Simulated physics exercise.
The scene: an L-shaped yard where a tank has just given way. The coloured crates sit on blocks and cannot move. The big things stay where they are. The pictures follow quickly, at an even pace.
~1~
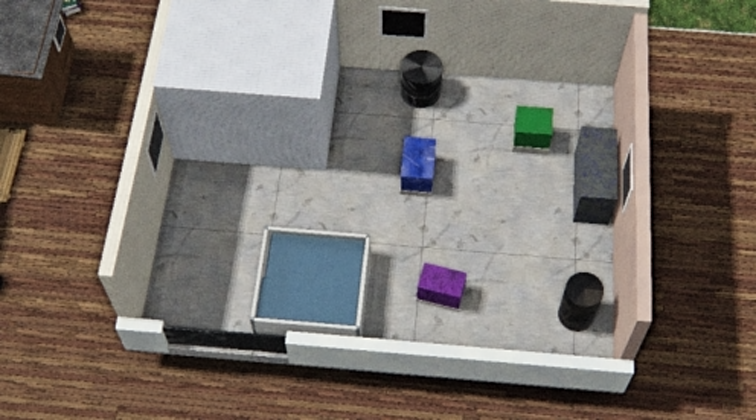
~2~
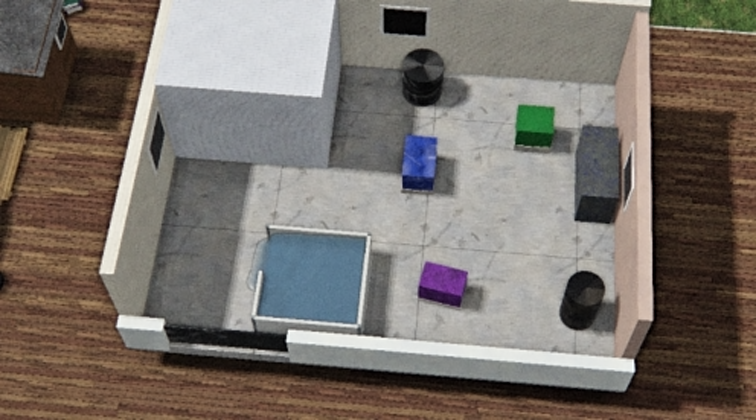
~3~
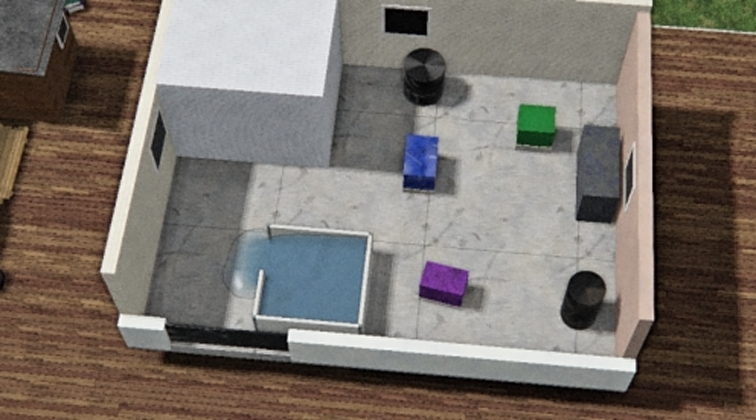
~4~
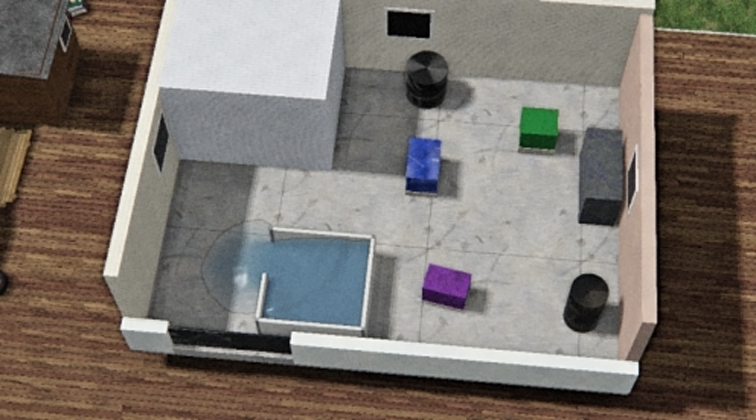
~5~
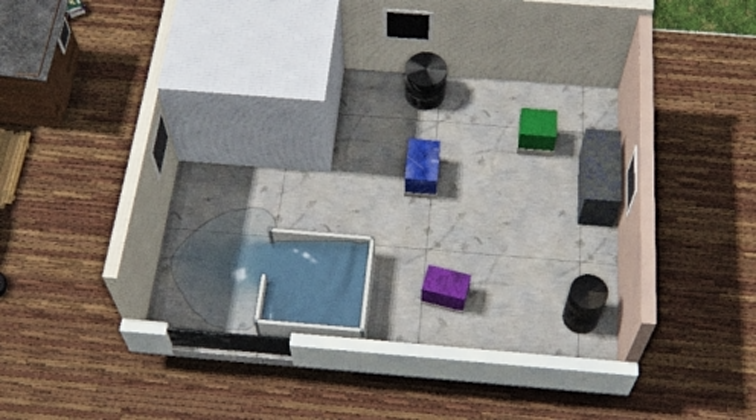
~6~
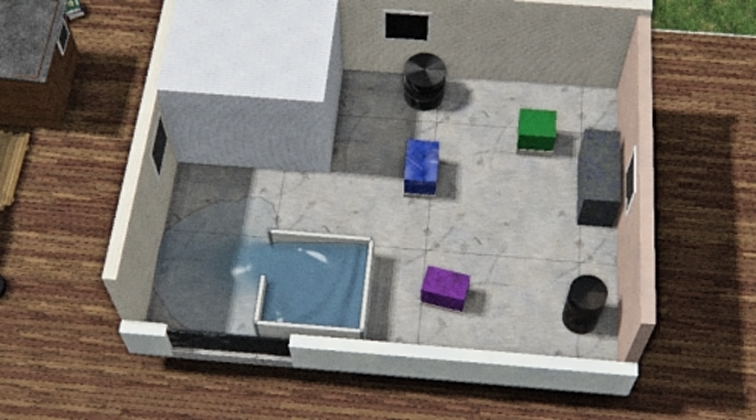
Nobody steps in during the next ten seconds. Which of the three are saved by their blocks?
One by one: The blue crate stays dry; the green crate stays dry; the purple crate stays dry.
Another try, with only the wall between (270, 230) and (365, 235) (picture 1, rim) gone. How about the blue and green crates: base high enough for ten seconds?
One by one: Blue crate gets wet, green crate is safe.
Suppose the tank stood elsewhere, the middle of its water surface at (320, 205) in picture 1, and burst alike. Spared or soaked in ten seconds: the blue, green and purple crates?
Then: Blue crate is safe, green crate stays dry, purple crate is soaked.
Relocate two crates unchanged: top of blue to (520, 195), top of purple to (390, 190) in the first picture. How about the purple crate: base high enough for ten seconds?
Then: The purple one is wetted.
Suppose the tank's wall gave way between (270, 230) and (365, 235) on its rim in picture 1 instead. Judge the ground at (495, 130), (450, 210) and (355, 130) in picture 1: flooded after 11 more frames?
In turn: No water, flooded, flooded.
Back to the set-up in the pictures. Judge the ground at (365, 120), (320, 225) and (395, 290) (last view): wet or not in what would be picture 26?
In turn: Dry, flooded, dry.
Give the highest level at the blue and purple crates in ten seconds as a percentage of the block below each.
About 70 and 60 per cent.
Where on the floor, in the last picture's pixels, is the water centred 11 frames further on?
Near (254, 272).
A moment on, water covers 15 % of the floor; the blue crate not reached, the green crate not reached, the purple crate not reached.
Next, water covers 15 % of the floor; the blue crate not reached, the green crate not reached, the purple crate not reached.
Then, water covers 30 % of the floor; the blue crate not reached, the green crate not reached, the purple crate not reached.
Later, water covers 55 % of the floor; the blue crate water round its plinth, the green crate not reached, the purple crate water round its plinth.
In the end, water covers 75 % of the floor; the blue crate stayed above the water, the green crate stayed above the water, the purple crate stayed above the water.
